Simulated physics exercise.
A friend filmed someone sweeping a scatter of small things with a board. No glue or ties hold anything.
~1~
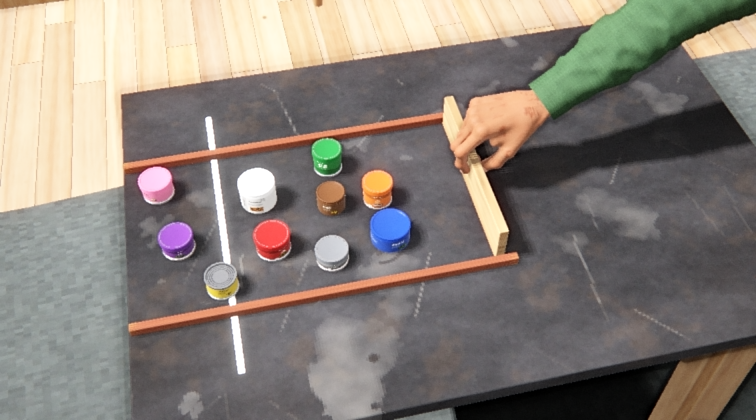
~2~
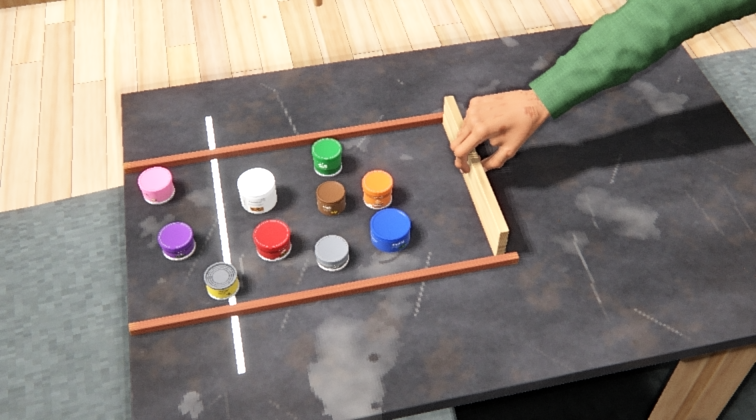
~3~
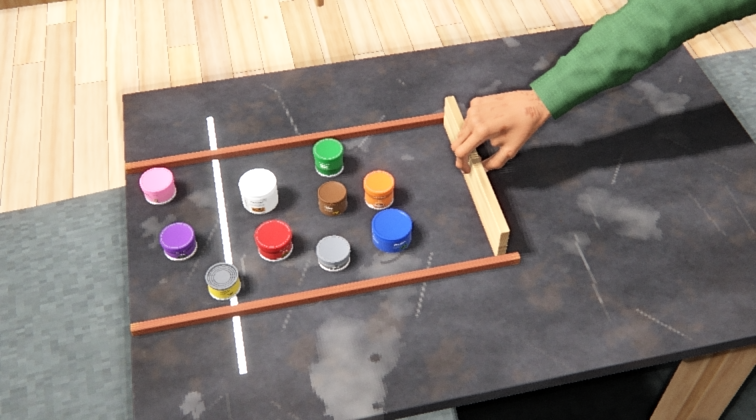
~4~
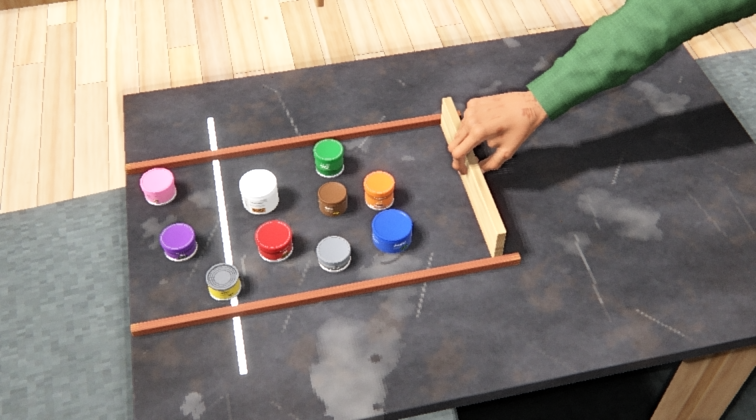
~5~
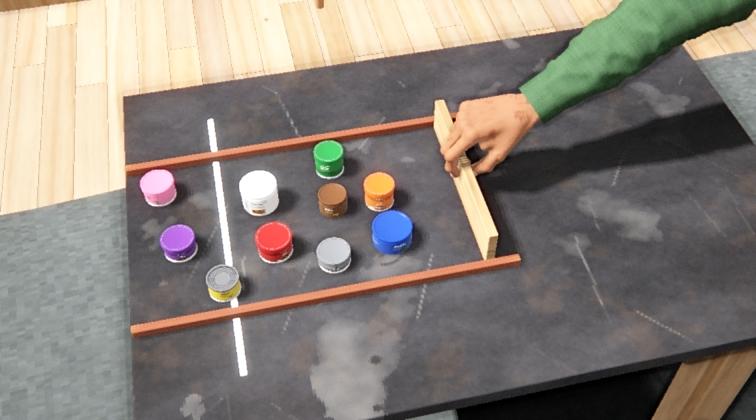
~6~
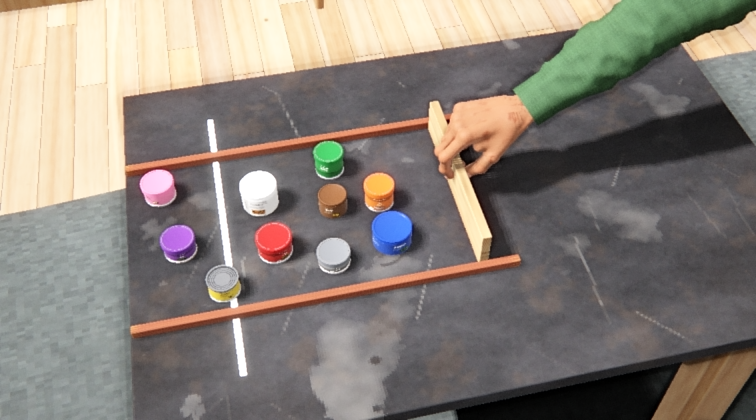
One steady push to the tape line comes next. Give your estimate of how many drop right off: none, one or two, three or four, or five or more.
My estimate: None.
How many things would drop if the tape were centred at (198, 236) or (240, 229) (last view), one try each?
In order, 0 and 0.
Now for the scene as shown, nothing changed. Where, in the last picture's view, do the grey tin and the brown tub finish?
The first comes to rest at (216, 297), and the second at (181, 225).
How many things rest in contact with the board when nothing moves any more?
The count in contact is 5.
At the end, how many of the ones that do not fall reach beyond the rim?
0.
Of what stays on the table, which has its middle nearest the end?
The purple pot.
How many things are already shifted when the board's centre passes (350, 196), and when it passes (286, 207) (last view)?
At the first spot 5, then 7.
Soon after, none off yet; pink tin at rest near (159, 189); purple pot at rest near (179, 244); yellow tin at rest near (224, 284).
At rest, the number that fall off is zero.
